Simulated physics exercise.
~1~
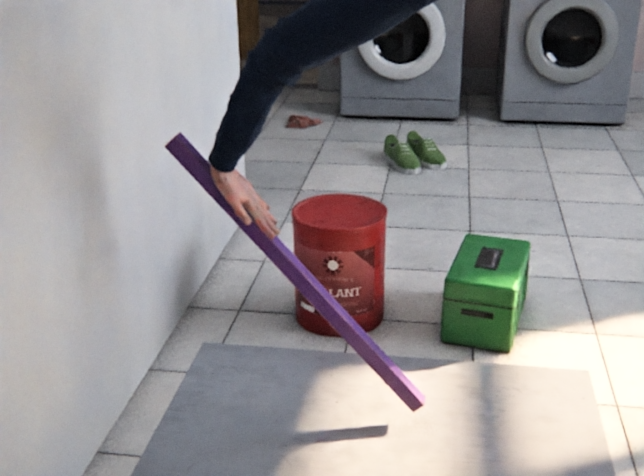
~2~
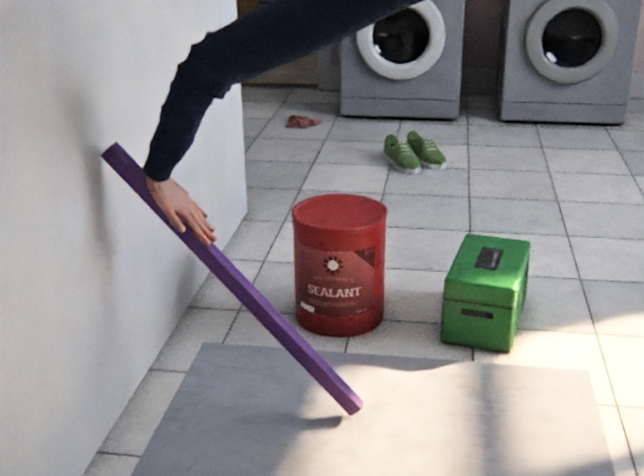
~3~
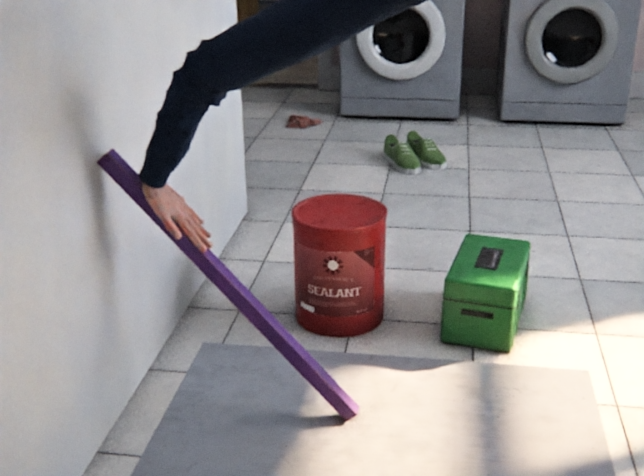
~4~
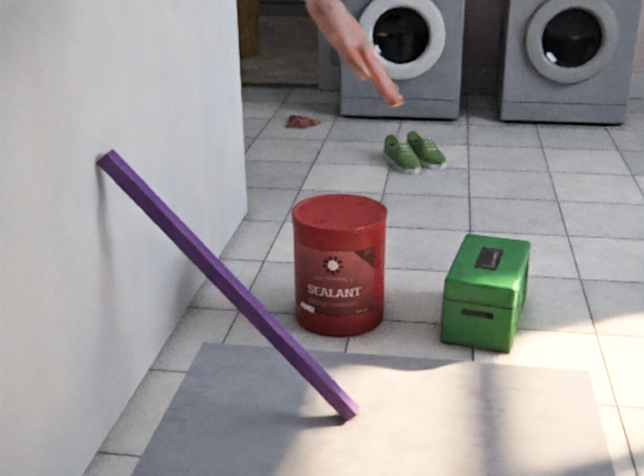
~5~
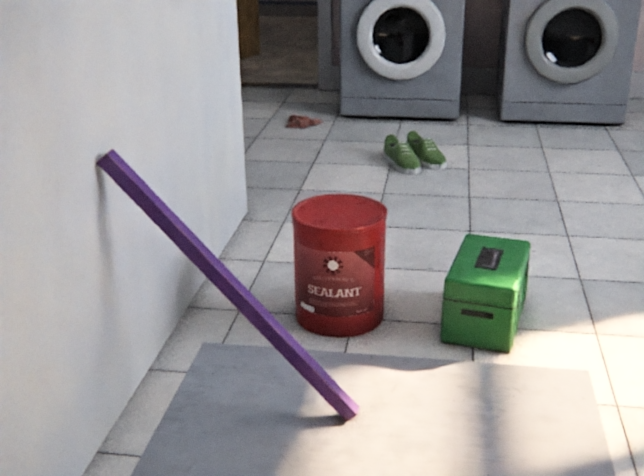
In this clip, a hand moves a purple pole left and leans it against a bare wall beside a red pail and a green toolbox, then lets go and withdraws. The pole stays leaning, and the pail and toolbox remain in place.
